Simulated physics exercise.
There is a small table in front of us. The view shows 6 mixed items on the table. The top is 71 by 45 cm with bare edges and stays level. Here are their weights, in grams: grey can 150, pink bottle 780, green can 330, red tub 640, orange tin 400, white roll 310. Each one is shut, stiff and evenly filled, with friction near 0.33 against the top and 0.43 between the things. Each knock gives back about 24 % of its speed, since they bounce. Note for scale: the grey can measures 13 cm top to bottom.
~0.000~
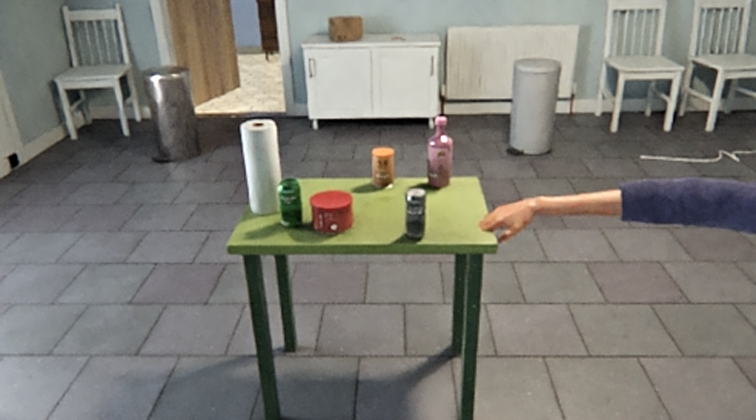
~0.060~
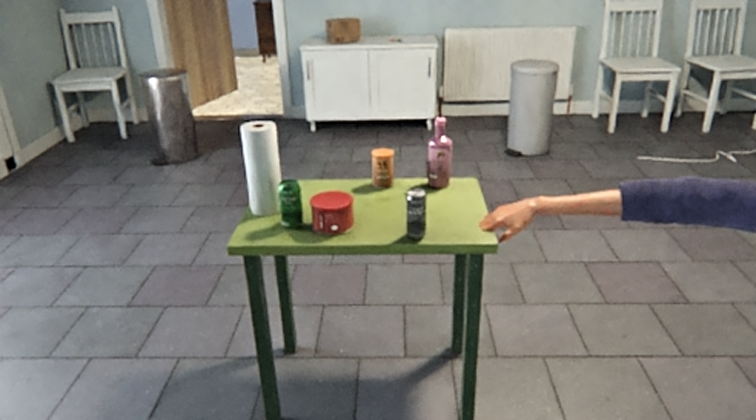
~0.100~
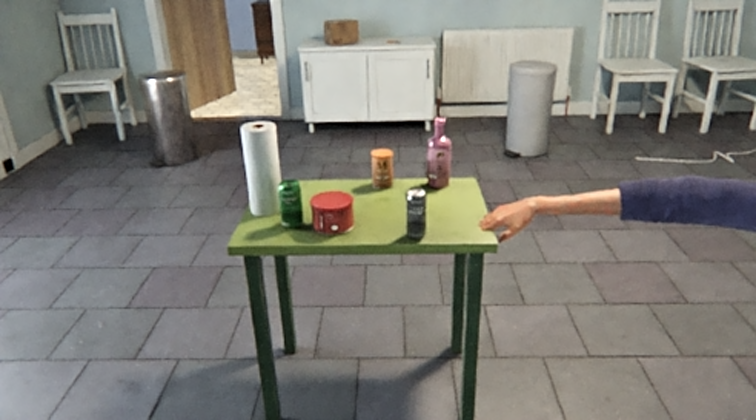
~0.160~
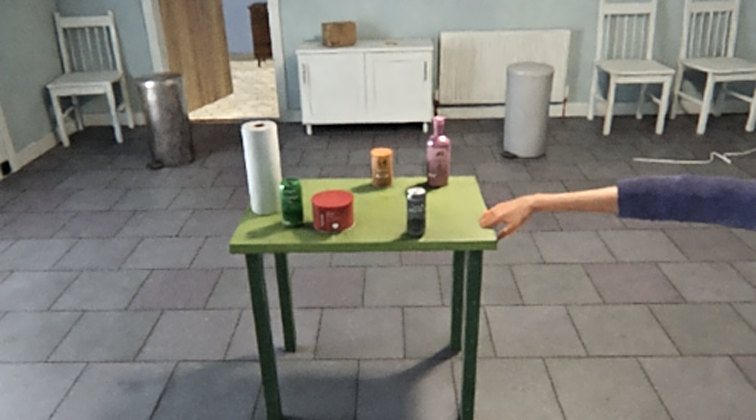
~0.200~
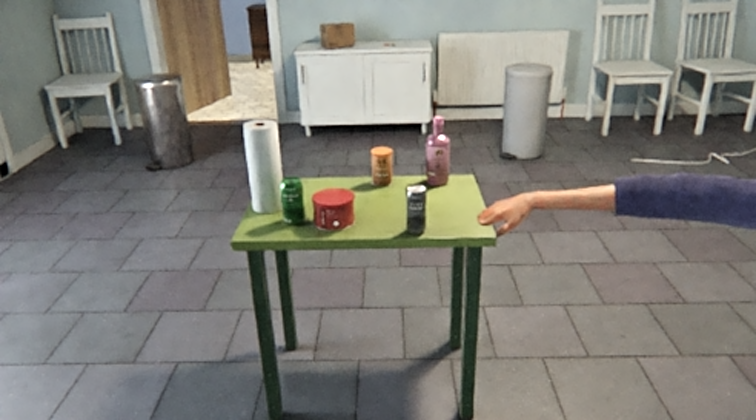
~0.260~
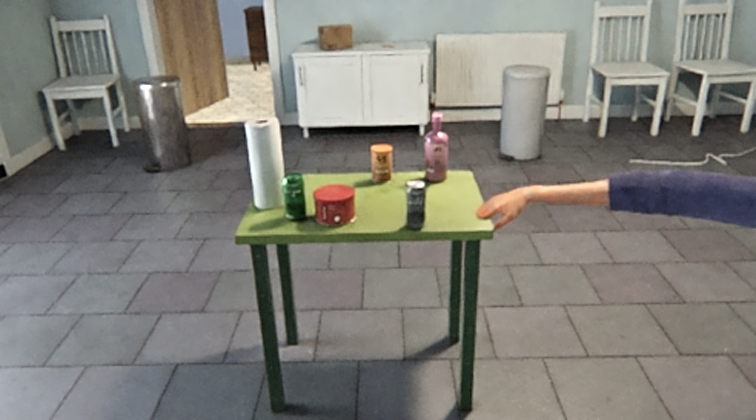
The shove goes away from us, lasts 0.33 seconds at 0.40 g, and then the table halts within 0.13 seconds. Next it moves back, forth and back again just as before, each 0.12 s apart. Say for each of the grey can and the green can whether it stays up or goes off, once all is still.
Grey can: Stays up, green can: Stays up.
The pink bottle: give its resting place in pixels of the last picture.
Close to pixel (427, 284) in the final view.
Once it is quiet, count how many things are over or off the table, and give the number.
I count 4.
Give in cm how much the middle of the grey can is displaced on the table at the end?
Roughly 32 cm.
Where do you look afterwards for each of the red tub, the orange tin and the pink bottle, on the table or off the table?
Afterwards, the red tub stays on its support, the orange tin leaves its support, and the pink bottle leaves its support.
After 0.86 s, table along by 21 cm; pink bottle and orange tin now off the table; grey can on its side near (411, 172); green can moved 16 cm near (306, 161).
After 1.56 s, table along by 22 cm; grey can on its side near (411, 175); green can moved 6 cm near (303, 170); white roll 75° off upright.
In the end (2.9 s), off the table, pink bottle and orange tin; toppled on the table, grey can and white roll; not toppled but over 5 cm from the start, green can and red tub. In the last view, grey can near (412, 183), green can near (299, 181).
